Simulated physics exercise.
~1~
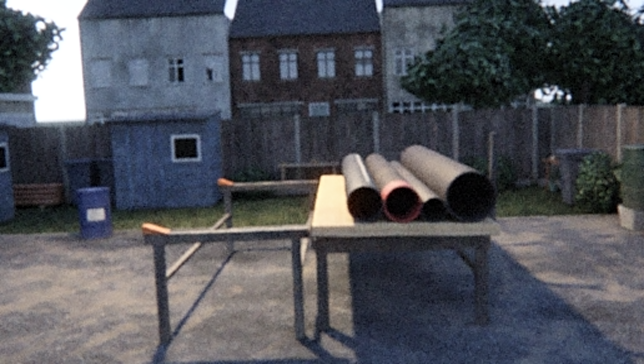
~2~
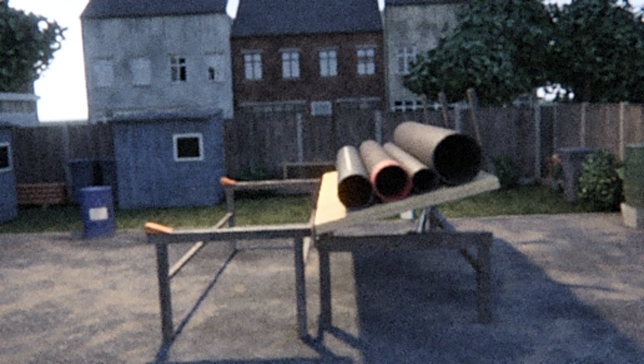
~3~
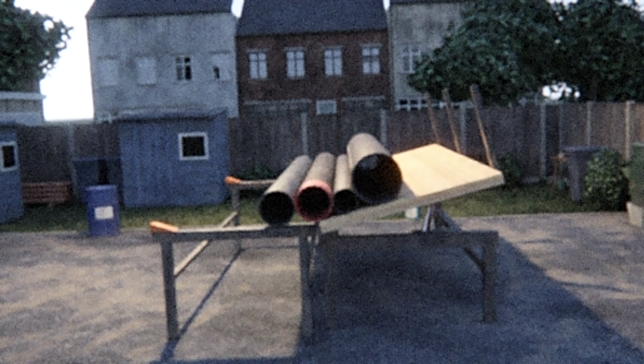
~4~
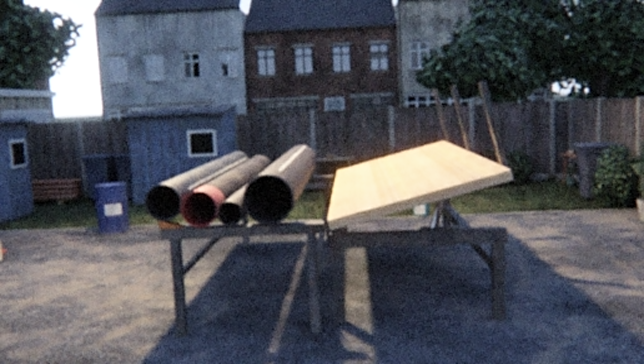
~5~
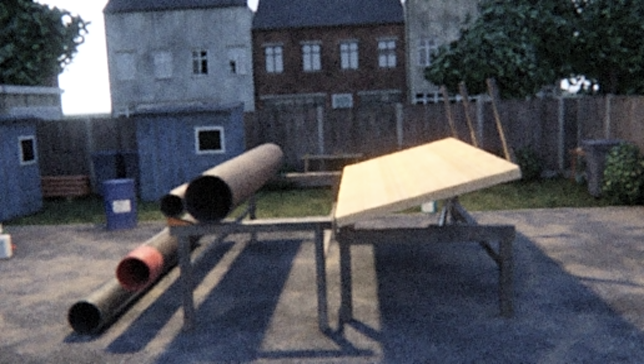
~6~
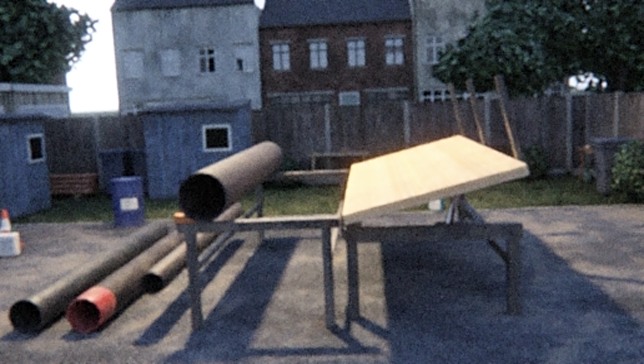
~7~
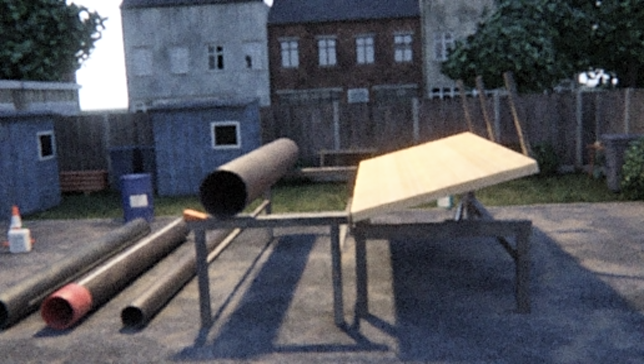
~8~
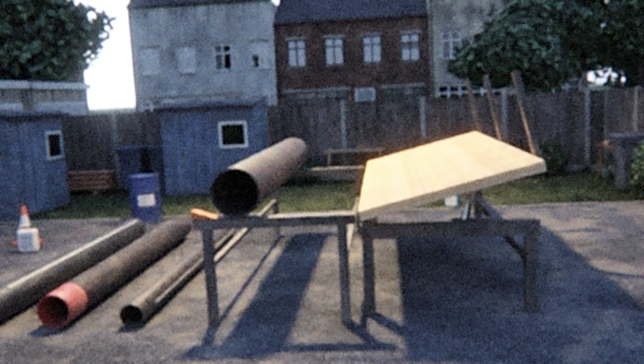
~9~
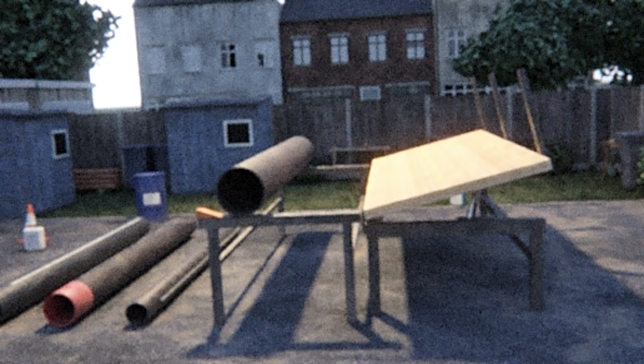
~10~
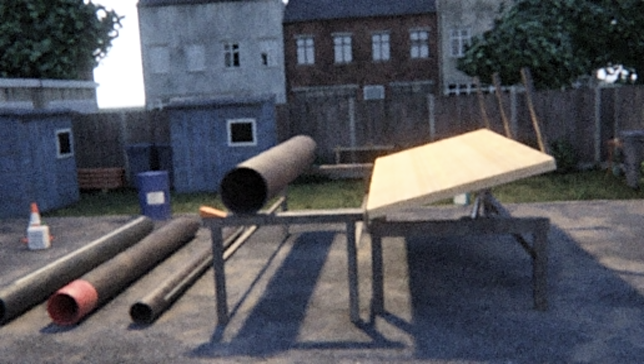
In a paved yard with blue sheds, a wooden fence and brick houses behind, four hollow pipes, one of them red, lie side by side on a wooden deck next to a level rack. The deck's far right edge rises, and the pipes roll left down the slope and onto the rack. They keep rolling to the rack's left end, where the red pipe and two others go over the low stop and drop. The three roll a little farther left and settle on the ground, while the widest pipe stays up on the rack beside the still-tilted deck.
